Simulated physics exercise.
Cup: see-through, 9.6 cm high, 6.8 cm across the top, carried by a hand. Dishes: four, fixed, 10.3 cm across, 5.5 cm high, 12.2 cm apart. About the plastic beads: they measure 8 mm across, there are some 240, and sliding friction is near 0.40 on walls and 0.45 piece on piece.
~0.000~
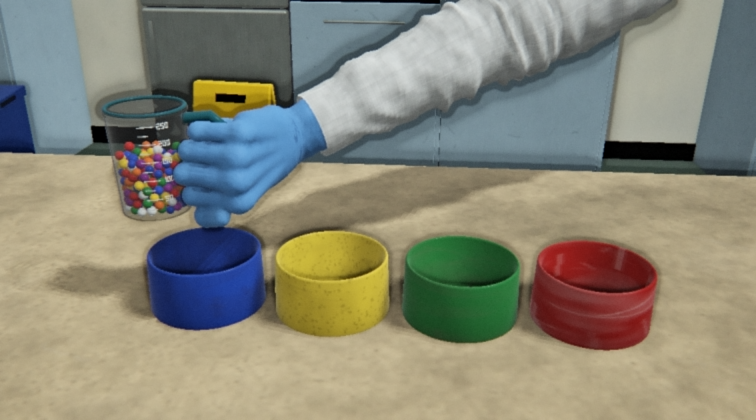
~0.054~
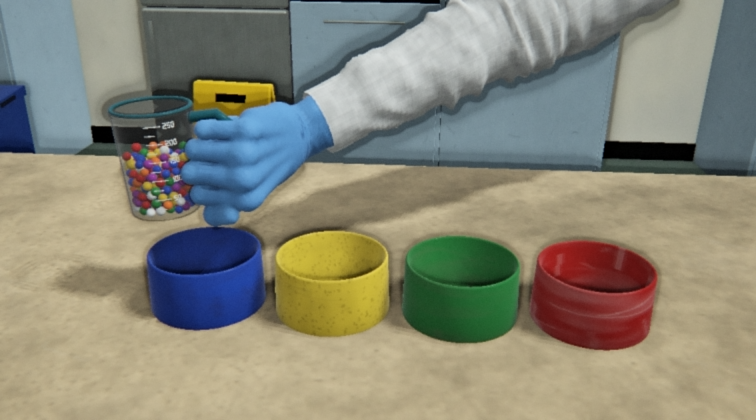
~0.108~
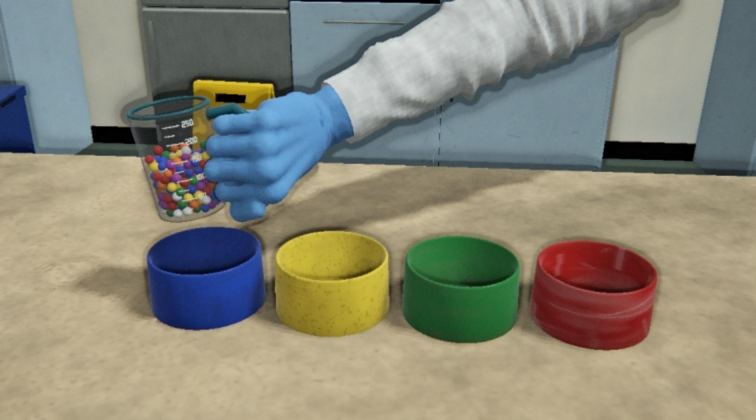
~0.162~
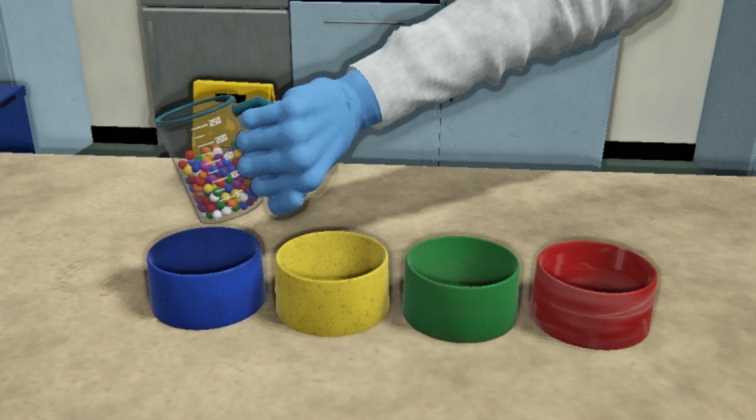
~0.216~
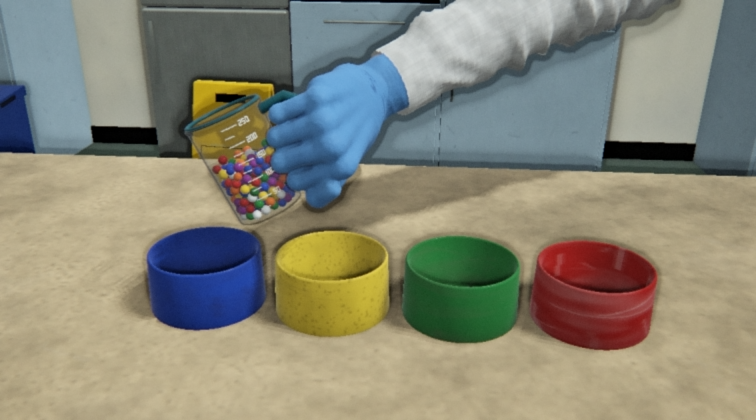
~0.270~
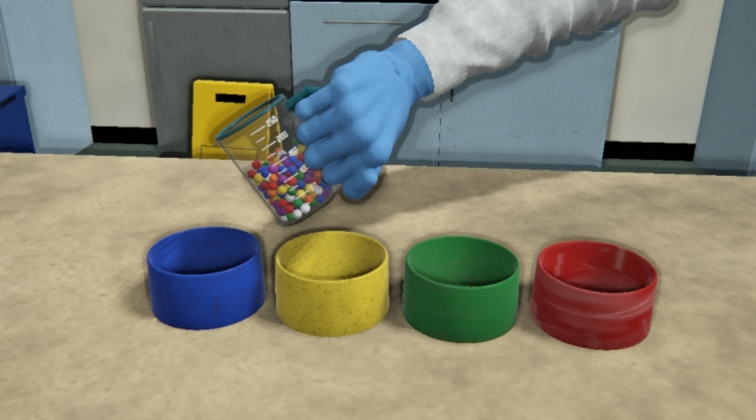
The clip opens with a blue-gloved hand holding a see-through cup of colorful beads upright behind a row of blue, yellow, green and red dishes. The hand carries the cup to the right, slowly at first, while tilting it leftward, until it leans clearly behind the blue and yellow dishes, beads still inside.
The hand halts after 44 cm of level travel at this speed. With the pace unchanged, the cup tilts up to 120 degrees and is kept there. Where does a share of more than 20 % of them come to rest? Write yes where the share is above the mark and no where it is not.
Red dish: Yes, blue dish: No, green dish: No, yellow dish: No, counter: No.
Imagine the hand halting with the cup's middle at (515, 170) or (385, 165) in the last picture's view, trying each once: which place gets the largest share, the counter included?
The largest share ends at green first and at yellow second.
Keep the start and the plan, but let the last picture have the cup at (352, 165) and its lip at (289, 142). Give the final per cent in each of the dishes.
In the end red holds 100, blue holds 0, green holds 0, yellow holds 0.
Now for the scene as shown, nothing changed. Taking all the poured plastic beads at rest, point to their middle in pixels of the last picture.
(579, 301) or so.
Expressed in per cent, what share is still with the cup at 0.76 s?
Reading: Approx. 100 %.
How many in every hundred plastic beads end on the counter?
Estimate: Near 0 per cent.
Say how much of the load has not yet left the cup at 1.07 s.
Somewhere near 55 per cent.
After 0.56 s, tilt 75 degrees; cup holds 100 %.
Then, at 0.76 s, tilt 105 degrees; cup holds 100 %.
After 1.07 s, tilt 120 degrees; cup holds 55 %, red 40 %.
In the end, at 2.0 s, red 100 %, blue 0 %, green 0 %, yellow 0 %, counter 0 %.
